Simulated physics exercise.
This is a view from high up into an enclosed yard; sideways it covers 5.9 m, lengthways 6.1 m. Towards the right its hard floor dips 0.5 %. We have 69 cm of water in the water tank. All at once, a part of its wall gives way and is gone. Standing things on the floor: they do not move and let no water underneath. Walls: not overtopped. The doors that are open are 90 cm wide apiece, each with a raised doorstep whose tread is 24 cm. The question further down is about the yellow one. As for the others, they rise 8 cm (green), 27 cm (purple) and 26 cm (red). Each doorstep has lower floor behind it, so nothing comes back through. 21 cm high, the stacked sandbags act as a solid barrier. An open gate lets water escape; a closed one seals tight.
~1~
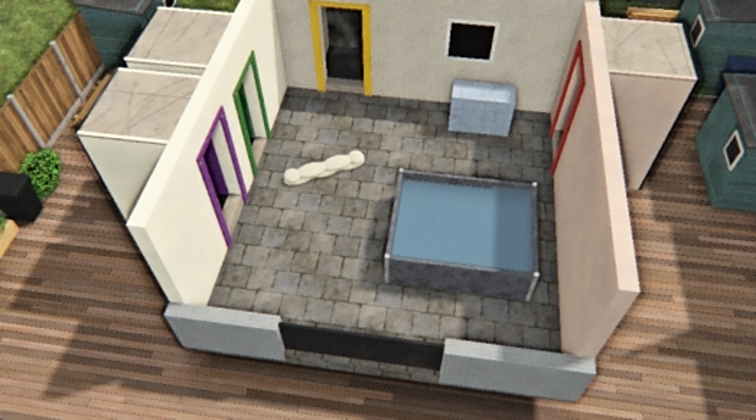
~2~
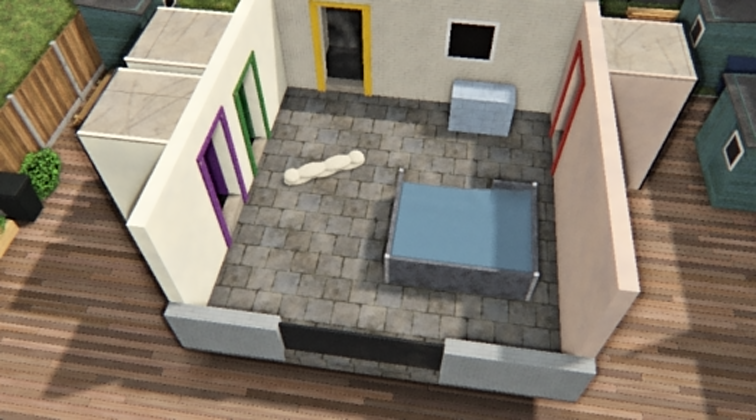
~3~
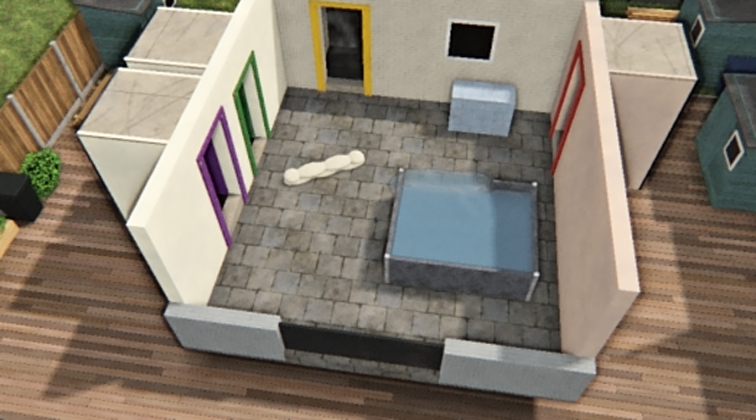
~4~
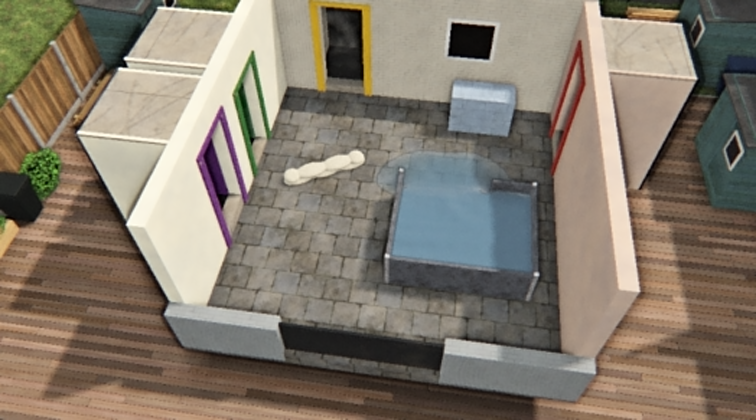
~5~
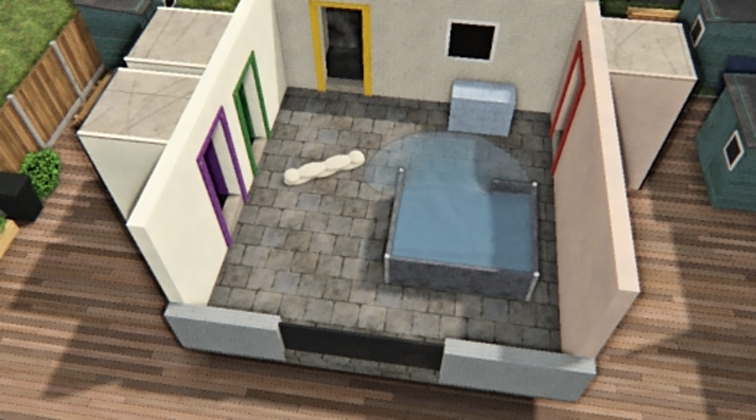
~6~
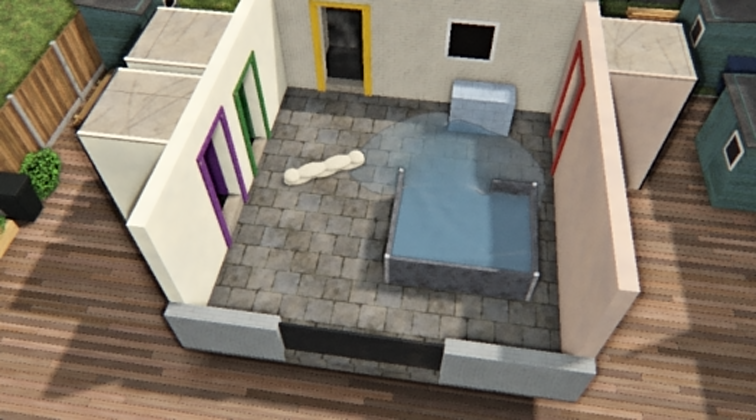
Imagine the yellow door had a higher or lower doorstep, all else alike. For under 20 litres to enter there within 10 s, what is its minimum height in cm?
Its minimum height would be about 16 cm.
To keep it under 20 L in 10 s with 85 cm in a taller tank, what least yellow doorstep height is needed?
Roughly 20 centimetres.
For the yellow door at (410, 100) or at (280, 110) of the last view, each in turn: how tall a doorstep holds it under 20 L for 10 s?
Roughly 32 cm, then roughly 27 cm.
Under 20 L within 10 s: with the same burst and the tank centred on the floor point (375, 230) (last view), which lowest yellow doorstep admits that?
Then it needs to be around 19 cm high.
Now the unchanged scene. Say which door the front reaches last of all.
Door: Purple.
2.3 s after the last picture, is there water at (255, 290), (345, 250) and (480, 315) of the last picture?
In the order asked: Untouched, untouched, untouched.
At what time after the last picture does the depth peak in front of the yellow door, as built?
I'd guess close to 1.6 seconds.
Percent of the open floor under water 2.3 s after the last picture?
Roughly 45 percent of the floor is wet.
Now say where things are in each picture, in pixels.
The water tank at (464, 222) is whole and still, 69 cm deep; the yellow door at (343, 56) is dry, in the first picture.
The gap is on the far side, the front 0.3 m out at a hidden place; the back of the water tank holds 69 cm, in the second picture.
Water pours out on the far side and has run 0.8 m, to (462, 174); about 12 cm deep outside, 69 cm at the back, in the third picture.
Water pours out on the far side and has run 1.4 m, to (464, 154); about 10 cm deep outside, 68 cm at the back, in the fourth picture.
The front is at (460, 133), 2.0 m from the gap on the far side; 4.6 m2 of floor is wet, 59 cm left at the back, in the fifth picture.
The front is at (434, 115), 2.4 m from the gap on the far side; 6.0 m2 of floor is wet, 59 cm left at the back; 1.6 m in a straight line remain to the yellow door at (343, 56), in the sixth picture.
Then, 0.7 s after the last picture water covers 30 % of the floor, deepest (44 cm) near (459, 137); it has not reached the yellow door.
Then, 2.3 s after the last picture water covers 45 % of the floor, deepest (41 cm) near (286, 90); 19 cm at the yellow door, 4 litres in over its 18 cm doorstep.
Then, 9.3 s after the last picture water covers 95 % of the floor, deepest (15 cm) near (554, 366); 11 cm at the yellow door, 8 litres in over its 18 cm doorstep.
At the yellow door as built, the water peaked near 22 cm, 1.5 s after the last picture.
Run again over the same 10 s with other heights there, 56 litres in over 12.5 cm, 3 litres over 20 cm. The limit of 20 litres is kept from about 16 cm up.
